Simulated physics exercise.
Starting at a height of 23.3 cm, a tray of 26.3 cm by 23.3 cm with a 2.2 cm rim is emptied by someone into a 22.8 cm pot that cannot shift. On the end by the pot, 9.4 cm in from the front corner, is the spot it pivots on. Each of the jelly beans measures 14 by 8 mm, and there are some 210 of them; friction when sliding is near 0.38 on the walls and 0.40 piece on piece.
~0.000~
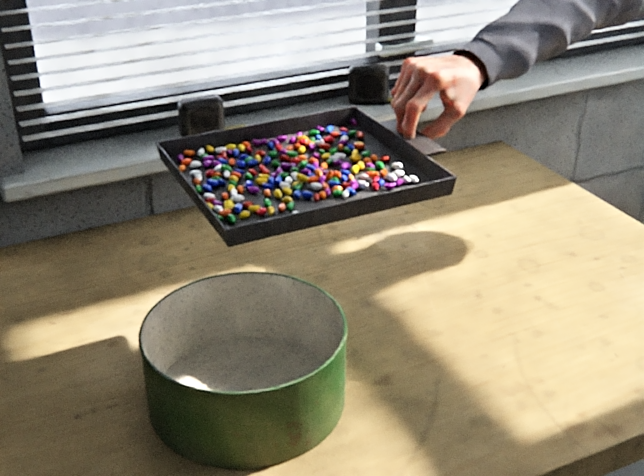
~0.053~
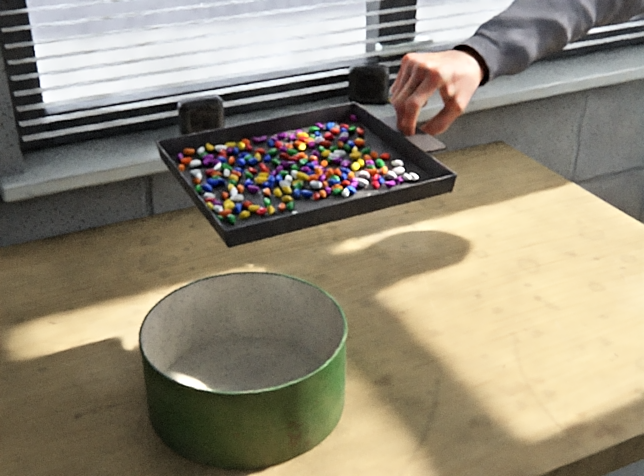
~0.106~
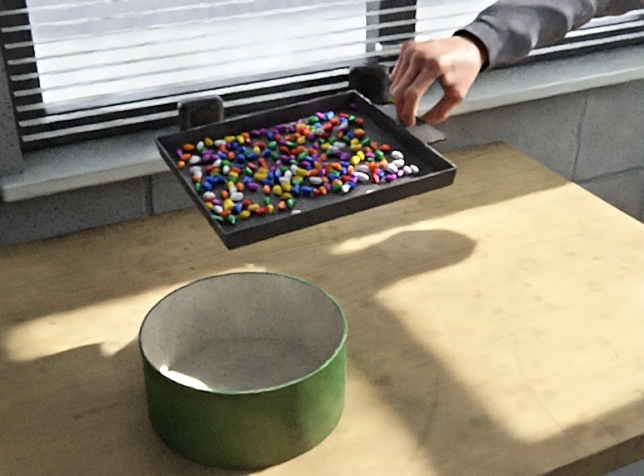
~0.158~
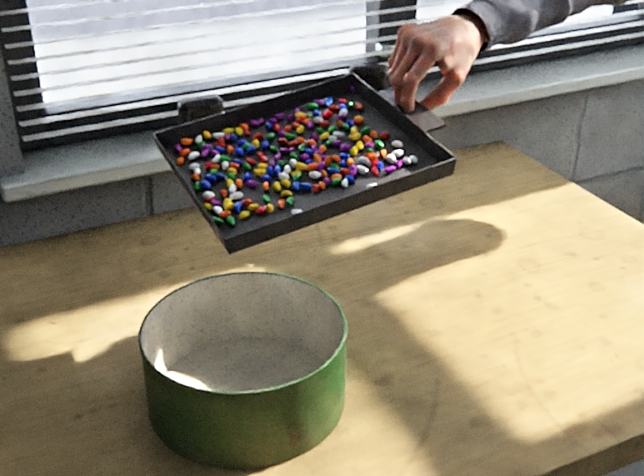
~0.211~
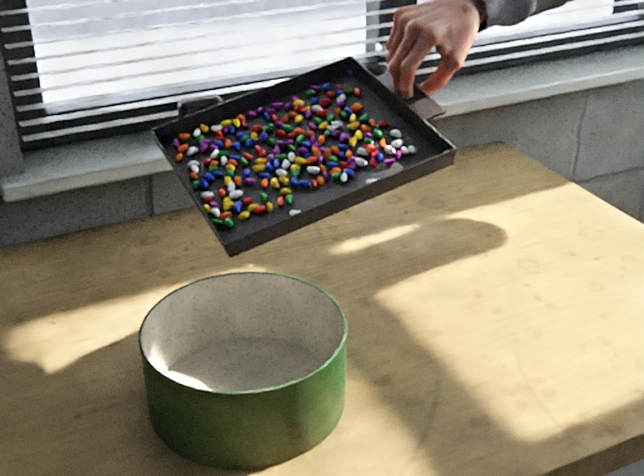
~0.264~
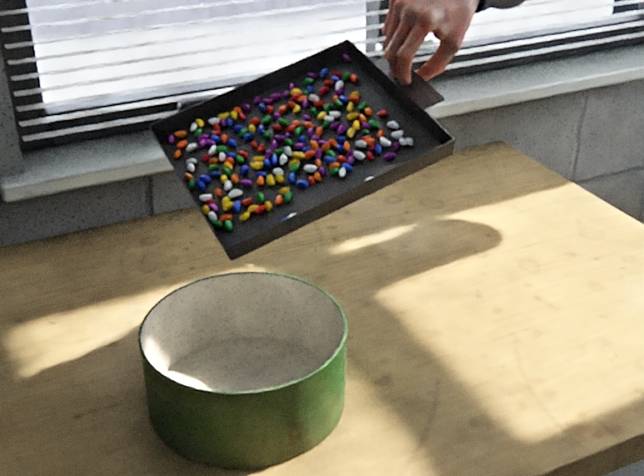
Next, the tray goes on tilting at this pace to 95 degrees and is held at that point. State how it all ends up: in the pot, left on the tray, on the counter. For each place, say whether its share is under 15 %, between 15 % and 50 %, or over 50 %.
In the end pot: The greater portion; tray: A little; counter: A little.
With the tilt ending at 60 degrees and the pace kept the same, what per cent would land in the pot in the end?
Then about 45 per cent.
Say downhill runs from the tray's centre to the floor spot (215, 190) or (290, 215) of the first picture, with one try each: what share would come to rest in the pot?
Approximately 30 percent, then 100 percent.
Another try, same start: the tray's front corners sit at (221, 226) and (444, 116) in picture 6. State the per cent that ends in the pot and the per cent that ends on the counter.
That works out as pot 30 and counter 65.
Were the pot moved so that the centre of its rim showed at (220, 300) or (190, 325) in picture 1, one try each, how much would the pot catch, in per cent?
About 65 and 95 per cent.
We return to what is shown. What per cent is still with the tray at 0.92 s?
65 %, give or take.
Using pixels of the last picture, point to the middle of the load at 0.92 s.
Approximately (223, 257) in the last picture.
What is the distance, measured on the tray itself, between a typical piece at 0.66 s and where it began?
About 10 cm.
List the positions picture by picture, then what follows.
In the first frame, tray tilt 0 degrees, front corners at (227, 227) and (453, 176); middle of the pieces at (295, 171); pot at (243, 326).
In the second frame, tray tilt 1 degrees, front corners at (227, 228) and (453, 174); middle of the pieces at (295, 169).
In the third frame, tray tilt 4 degrees, front corners at (227, 232) and (453, 167), lowest corner left front; middle of the pieces at (295, 164).
In the fourth frame, tray tilt 9 degrees, front corners at (226, 237) and (453, 157), lowest corner left front; middle of the pieces at (294, 156).
In the fifth frame, tray tilt 14 degrees, front corners at (226, 241) and (452, 148), lowest corner left front; middle of the pieces at (292, 149).
In the sixth frame, tray tilt 19 degrees, front corners at (226, 246) and (451, 139), lowest corner left front; middle of the pieces at (289, 143); pot at (243, 326). Its pace works out near 95 degrees a second.
Then, at 0.66 s, tilt 56 degrees; the tray holds 100 %, the pot 0 %.
Then, at 0.92 s, tilt 80 degrees; the tray holds 65 %, the pot 25 %.
After 1.29 s, tilt 95 degrees; the tray holds 10 %, the pot 90 %.
At rest (2.2 s), pot 100 %, tray 0 %, counter 0 %.
